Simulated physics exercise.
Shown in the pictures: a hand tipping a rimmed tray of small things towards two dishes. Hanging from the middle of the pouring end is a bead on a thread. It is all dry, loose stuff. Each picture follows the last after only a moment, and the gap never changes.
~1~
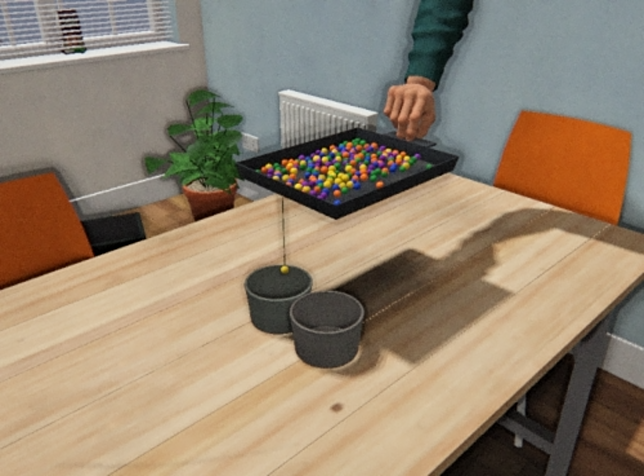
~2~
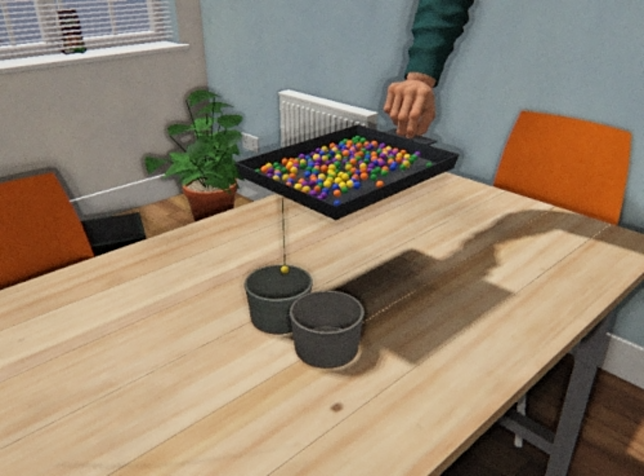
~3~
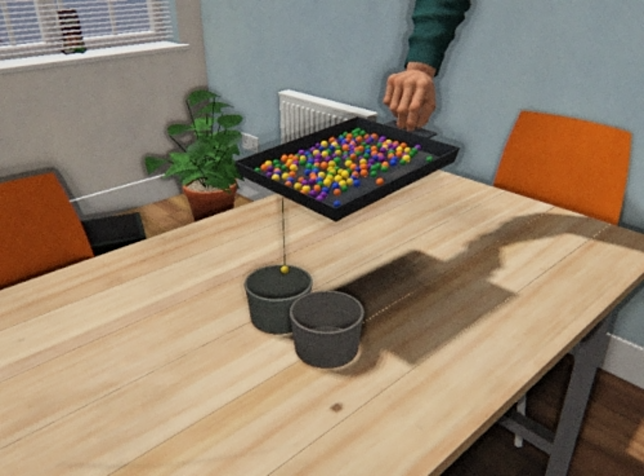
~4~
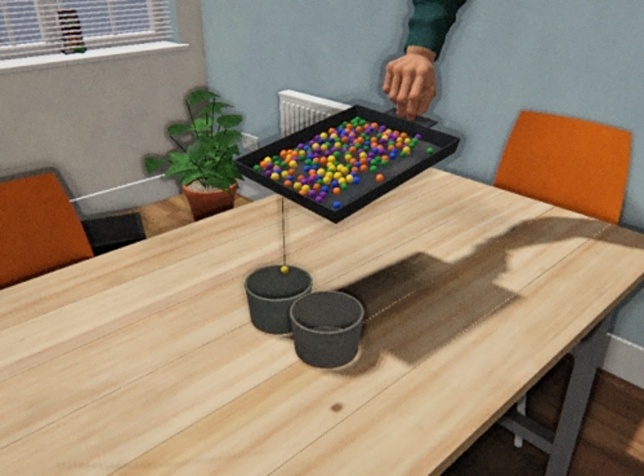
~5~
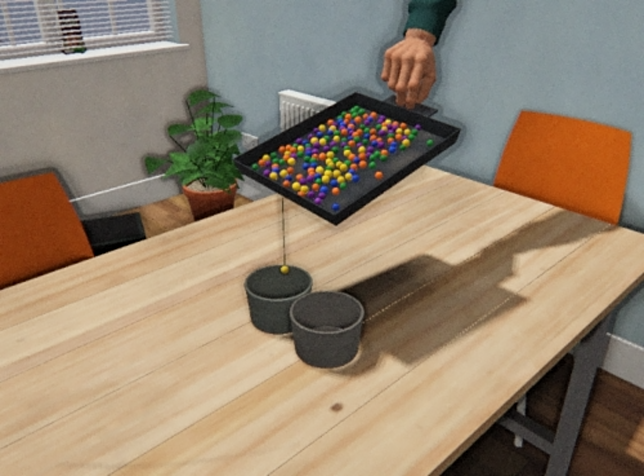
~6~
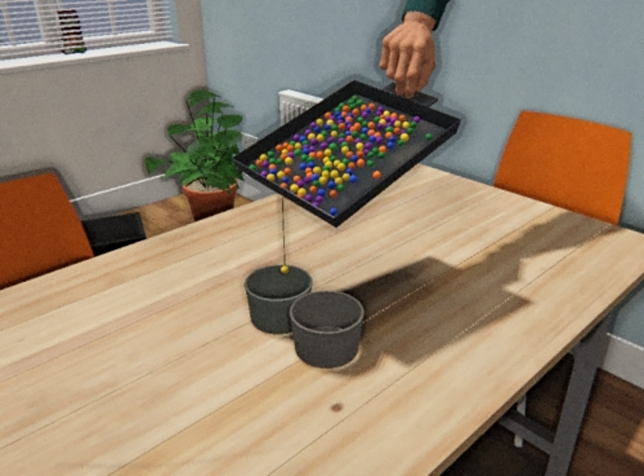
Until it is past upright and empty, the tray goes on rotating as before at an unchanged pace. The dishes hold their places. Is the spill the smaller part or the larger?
The catch is a majority of the load.
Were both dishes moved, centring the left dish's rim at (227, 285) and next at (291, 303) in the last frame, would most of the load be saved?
In order, they'd catch a minor share, and next a major share.
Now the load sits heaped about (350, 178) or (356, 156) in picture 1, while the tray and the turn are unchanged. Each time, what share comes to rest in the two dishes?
80 % and 70 %.
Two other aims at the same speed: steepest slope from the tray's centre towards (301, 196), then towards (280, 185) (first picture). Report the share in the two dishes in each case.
For the first it's near 40 %, for the second near 10 %.
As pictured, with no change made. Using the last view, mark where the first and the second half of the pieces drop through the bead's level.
Around (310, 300), followed by around (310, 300).
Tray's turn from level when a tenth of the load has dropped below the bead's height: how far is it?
About 70 degrees.
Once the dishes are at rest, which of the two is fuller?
That is the right dish.
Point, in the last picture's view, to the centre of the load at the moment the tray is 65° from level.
Roughly at (314, 203).
Soon after the last picture, tray tipped steeply; most on the tray; a stray few in the right dish; a stray few outside both; a small part in the air.
A little later, tray tipped past a quarter turn; a small part on the tray; about two thirds in the right dish; a stray few in the left dish; about a quarter outside both; about a quarter in the air.
Later still, tray tipped past a quarter turn; most in the right dish; a stray few in the left dish; about a quarter outside both.
At rest, tray tipped past a quarter turn; most in the right dish; a stray few in the left dish; about a quarter outside both.
